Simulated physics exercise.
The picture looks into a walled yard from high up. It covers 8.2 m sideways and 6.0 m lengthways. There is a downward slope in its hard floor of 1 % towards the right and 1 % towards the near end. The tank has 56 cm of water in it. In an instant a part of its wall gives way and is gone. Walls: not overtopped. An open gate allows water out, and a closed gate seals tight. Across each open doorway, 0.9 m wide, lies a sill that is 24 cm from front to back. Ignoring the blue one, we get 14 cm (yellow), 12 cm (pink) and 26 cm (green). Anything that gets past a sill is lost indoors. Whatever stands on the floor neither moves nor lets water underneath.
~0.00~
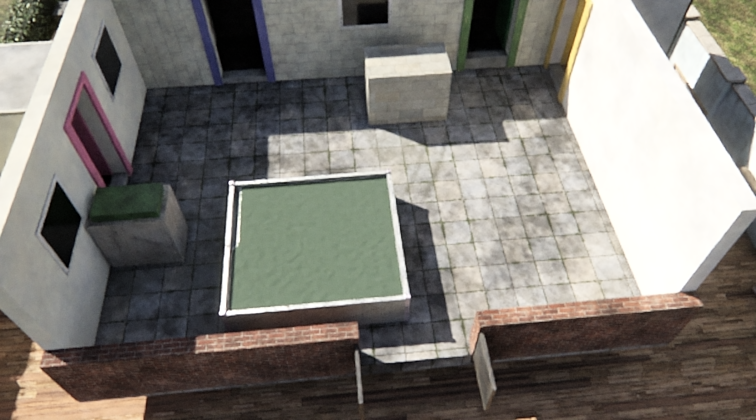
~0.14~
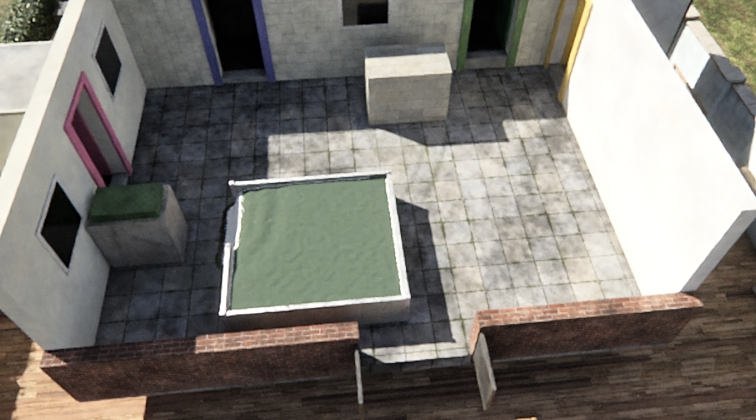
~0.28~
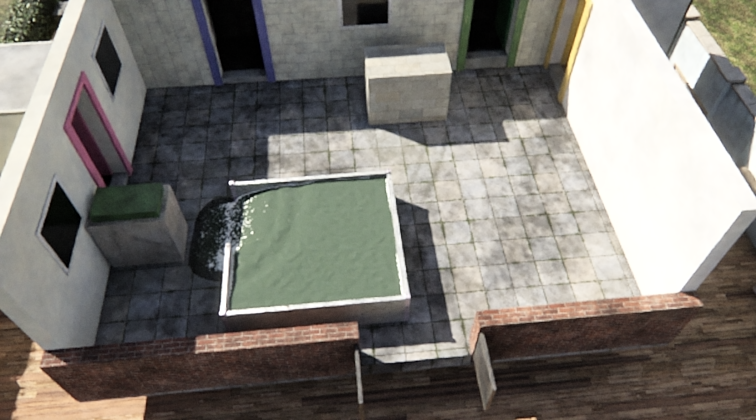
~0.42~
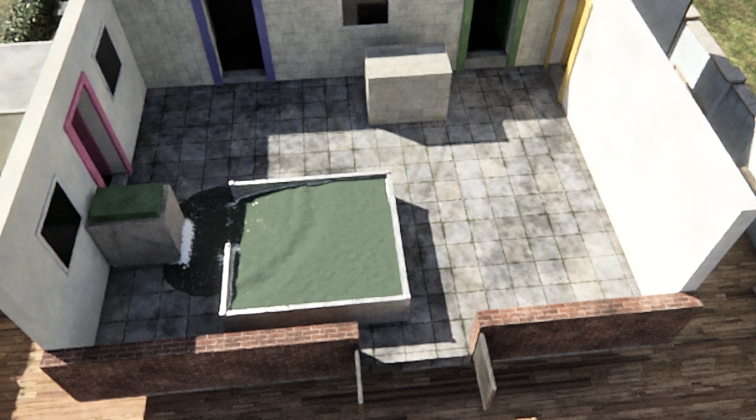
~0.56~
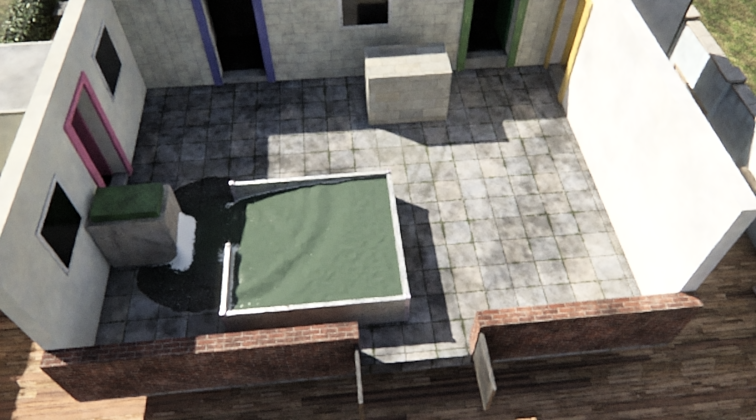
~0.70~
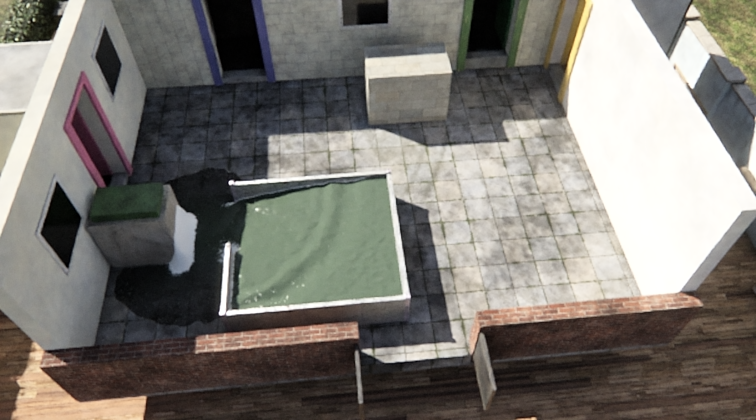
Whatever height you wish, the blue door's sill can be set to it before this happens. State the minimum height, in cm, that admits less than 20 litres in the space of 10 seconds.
7 cm, roughly.
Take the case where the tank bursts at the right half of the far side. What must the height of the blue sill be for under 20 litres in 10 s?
Some 8.0 cm.
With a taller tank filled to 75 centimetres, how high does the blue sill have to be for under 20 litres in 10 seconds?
Roughly 10.5 centimetres would do it.
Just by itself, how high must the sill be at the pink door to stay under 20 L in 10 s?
The pink door needs around 19 cm.
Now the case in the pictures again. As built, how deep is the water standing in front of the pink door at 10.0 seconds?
It works out to about 6.0 centimetres deep.
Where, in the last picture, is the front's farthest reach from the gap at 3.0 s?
At about (147, 90).
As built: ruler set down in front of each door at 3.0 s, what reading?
At the yellow door the depth is 0 cm, at blue 8 cm, at pink 19 cm and at green 0 cm.
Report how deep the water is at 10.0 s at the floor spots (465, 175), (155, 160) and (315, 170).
Close to 2, 7 and 4 cm, one after the other.
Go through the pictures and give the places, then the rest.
The first picture shows still water, 56 cm deep, in the tank at (314, 239); the blue door at (236, 41) is dry.
In the second picture, water pours out at (238, 231) and has run 0.2 m, to (222, 265); about 5 cm deep outside, 56 cm at the back.
In the third picture, water pours out at (238, 231) and has run 0.7 m, to (196, 264); about 9 cm deep outside, 56 cm at the back.
In the fourth picture, the gap is at (238, 232), the front 1.1 m out at a hidden place; the back of the tank holds 56 cm.
In the fifth picture, water pours out at (238, 232) and has run 1.6 m, to a hidden place; about 5 cm deep outside, 56 cm at the back.
In the sixth picture, water pours out at (238, 231) and has run 2.0 m, to a hidden place; about 4 cm deep outside, 56 cm at the back; the blue door at (236, 41), 3.8 m from the gap, is still 2.7 m from the nearest water.
After 1.4 s water covers 15 % of the floor, deepest (42 cm) near (195, 240); it has not reached the blue door.
After 3.0 s water covers 30 % of the floor, deepest (32 cm) near (195, 240); 8 cm at the blue door, 0 litres in over its 14 cm sill.
After 10.0 s water covers 90 % of the floor, deepest (14 cm) near (194, 364); 7 cm at the blue door, 0 litres in over its 14 cm sill.
At the blue door as built, the water arrived by 2.9 s and peaked near 11 cm at 4.0 s.
Run again over the same 10 s with other heights there, 25 litres in over 6.5 cm, 15 litres over 7.5 cm. The limit of 20 litres is kept from about 7 cm up.
